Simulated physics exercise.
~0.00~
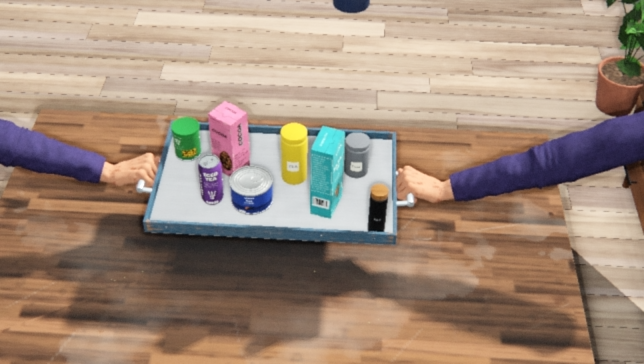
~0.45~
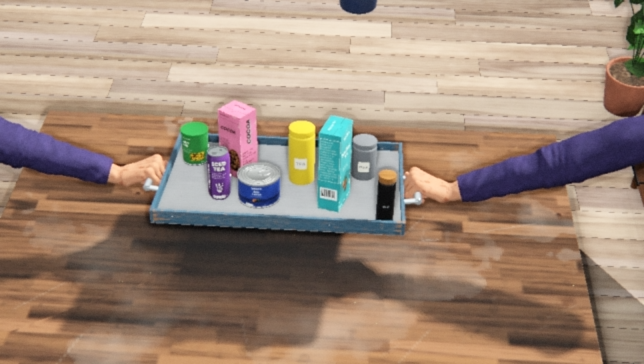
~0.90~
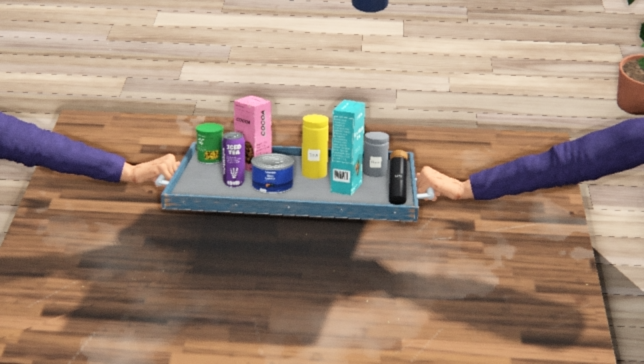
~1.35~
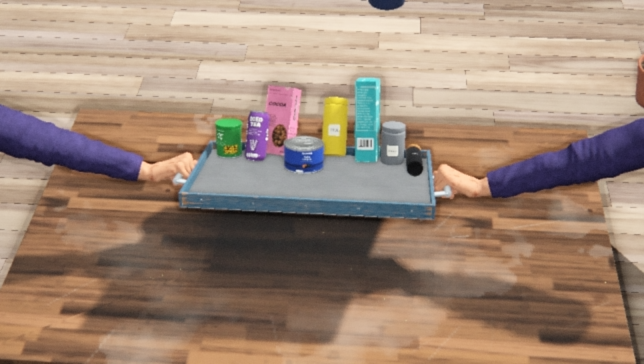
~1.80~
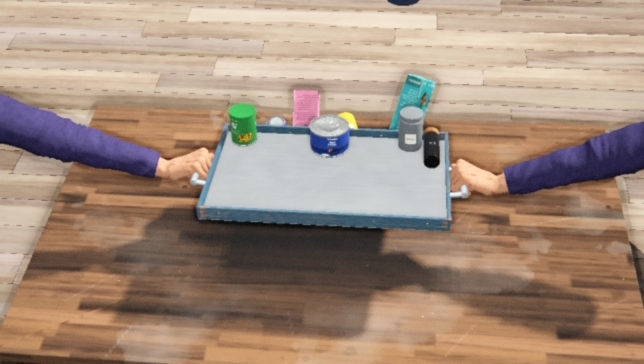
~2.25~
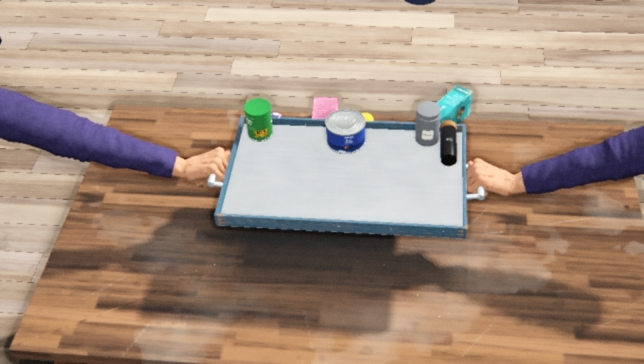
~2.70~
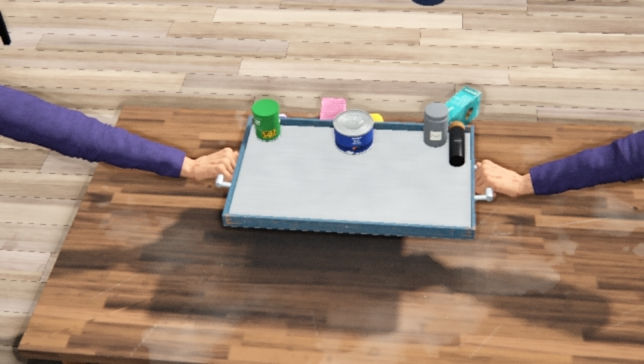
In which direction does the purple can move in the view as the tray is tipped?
The purple can moves up in the view, towards the far edge of the tray.
